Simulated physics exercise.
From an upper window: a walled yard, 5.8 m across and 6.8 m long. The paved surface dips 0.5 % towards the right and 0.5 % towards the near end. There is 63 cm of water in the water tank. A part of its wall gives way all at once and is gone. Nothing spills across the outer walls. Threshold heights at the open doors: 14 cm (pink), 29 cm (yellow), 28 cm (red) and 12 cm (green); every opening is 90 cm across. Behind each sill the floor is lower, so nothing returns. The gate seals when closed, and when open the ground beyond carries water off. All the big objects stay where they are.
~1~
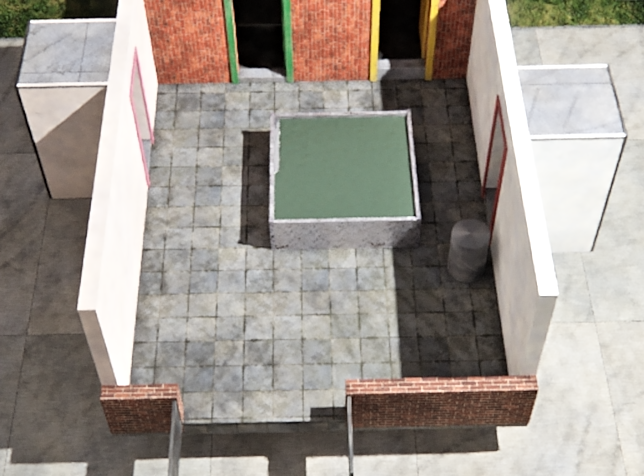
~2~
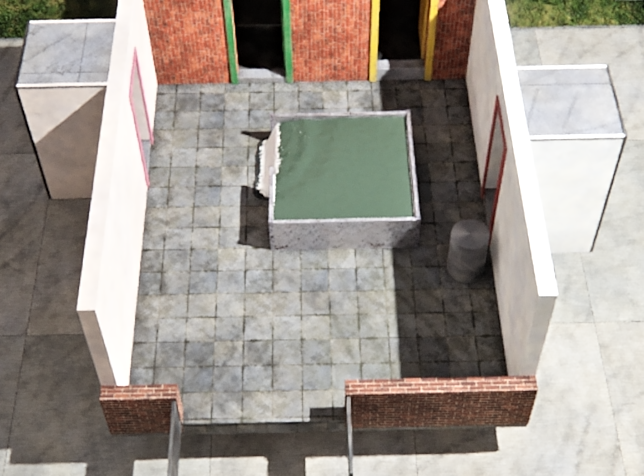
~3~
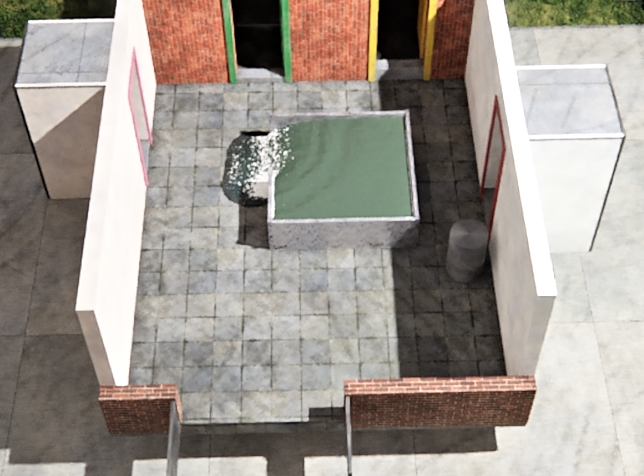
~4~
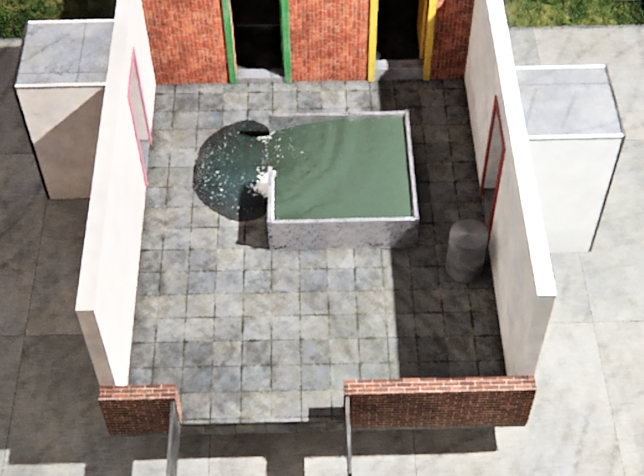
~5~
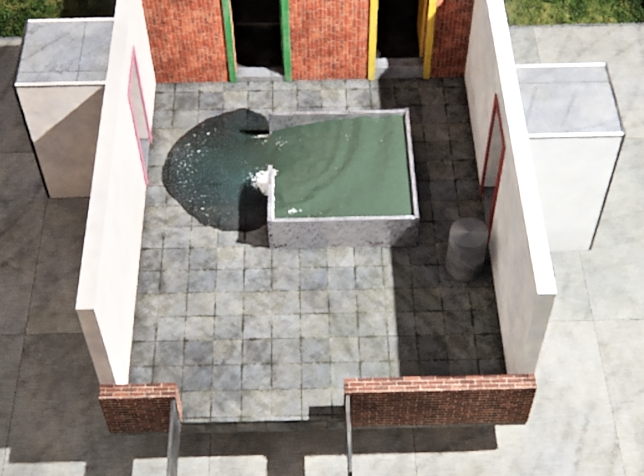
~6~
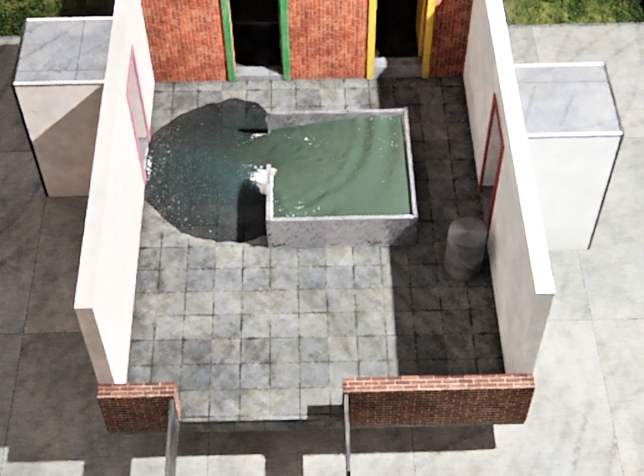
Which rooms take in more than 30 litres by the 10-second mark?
Within that time: At the pink door it goes over the limit; at the yellow door it stays under the limit; at the red door it does not reach the limit; at the green door it stays under the limit.
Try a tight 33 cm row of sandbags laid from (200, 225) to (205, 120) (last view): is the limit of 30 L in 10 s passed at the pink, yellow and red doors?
Then: Pink below, yellow not over, red not over.
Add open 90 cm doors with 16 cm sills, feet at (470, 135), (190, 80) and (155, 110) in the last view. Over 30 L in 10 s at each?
In that order: Under, past it, above.
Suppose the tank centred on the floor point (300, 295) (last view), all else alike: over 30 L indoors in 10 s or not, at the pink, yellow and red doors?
Against that limit: Pink under, yellow below, red below.
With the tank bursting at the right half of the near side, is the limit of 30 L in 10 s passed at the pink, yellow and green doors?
Then: Pink below, yellow not over, green not over.
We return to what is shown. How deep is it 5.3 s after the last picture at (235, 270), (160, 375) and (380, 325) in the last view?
Roughly 2, 8 and 1 cm, in turn.
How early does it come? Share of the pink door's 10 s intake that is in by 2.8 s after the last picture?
Some 80 per cent by then.
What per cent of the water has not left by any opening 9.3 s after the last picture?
Roughly 74 in a hundred.
Then, 0.7 s after the last picture water covers 20 % of the floor and is deepest (34 cm) near (261, 160); pink door 31 cm at the sill, 71 L in, yellow door not reached, red door not reached, green door 1 cm at the sill, 0 L in.
Then, 1.5 s after the last picture water covers 25 % of the floor and is deepest (40 cm) near (152, 110); pink door 35 cm at the sill, 177 L in, yellow door not reached, red door not reached, green door 3 cm at the sill, 0 L in.
Then, 2.8 s after the last picture water covers 50 % of the floor and is deepest (26 cm) near (154, 96); pink door 26 cm at the sill, 300 L in, yellow door not reached, red door not reached, green door 12 cm at the sill, 0 L in.
Then, 5.3 s after the last picture water covers 70 % of the floor and is deepest (19 cm) near (153, 103); pink door 18 cm at the sill, 369 L in, yellow door 3 cm at the sill, 0 L in, red door 2 cm at the sill, 0 L in, green door 11 cm at the sill, 2 L in.
Then, 9.3 s after the last picture water covers 95 % of the floor and is deepest (14 cm) near (479, 255); pink door 10 cm at the sill, 376 L in, yellow door 10 cm at the sill, 0 L in, red door 8 cm at the sill, 0 L in, green door 7 cm at the sill, 3 L in.
